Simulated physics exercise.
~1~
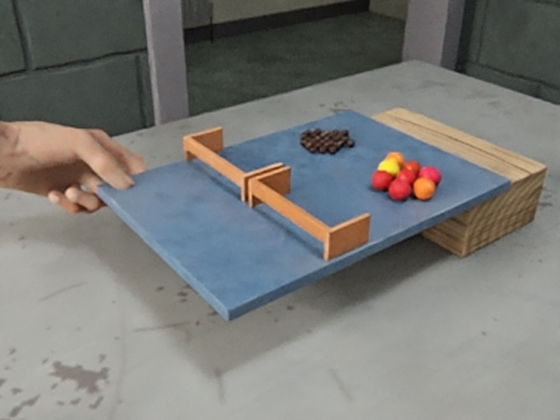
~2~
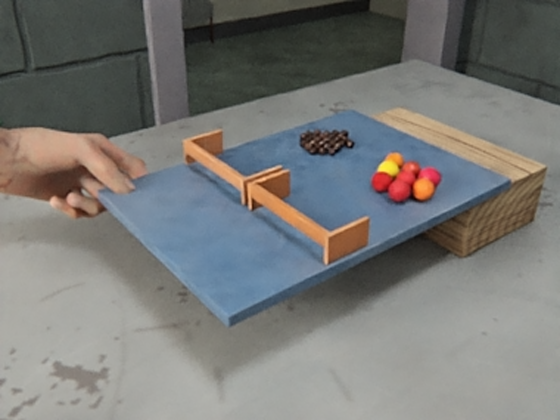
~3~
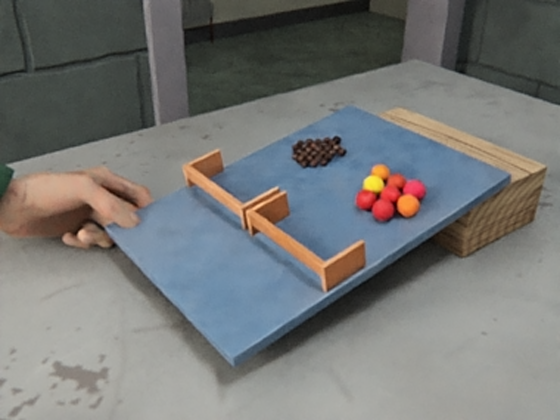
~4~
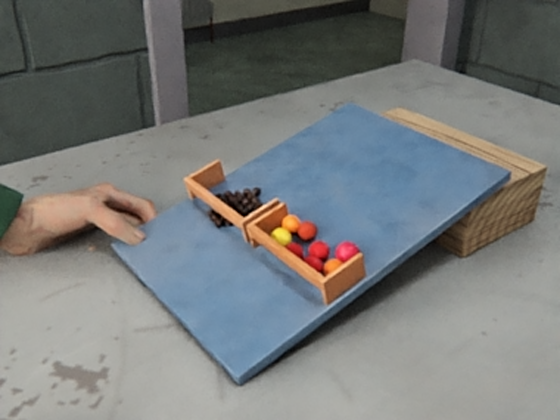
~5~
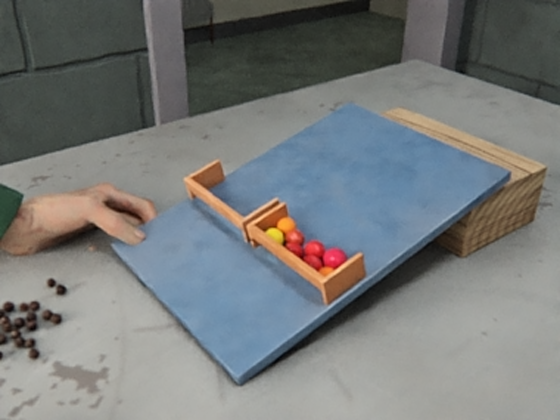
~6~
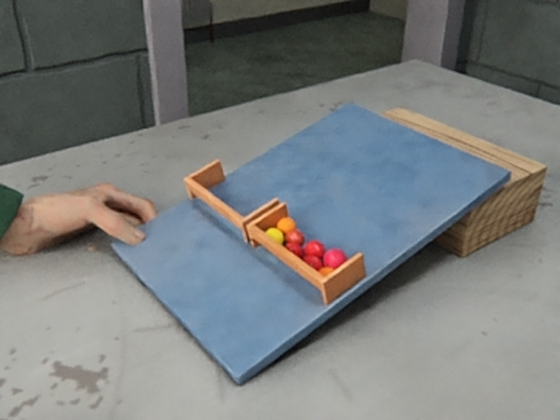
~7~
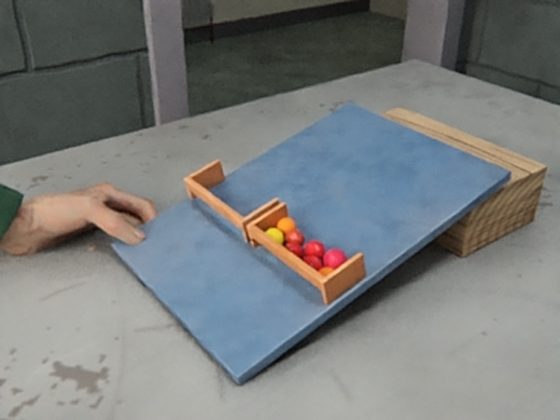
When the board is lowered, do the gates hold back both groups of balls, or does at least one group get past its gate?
At least one group gets past. The bright balls at the front are stopped by their gate, but the small dark balls at the back pass beneath theirs.
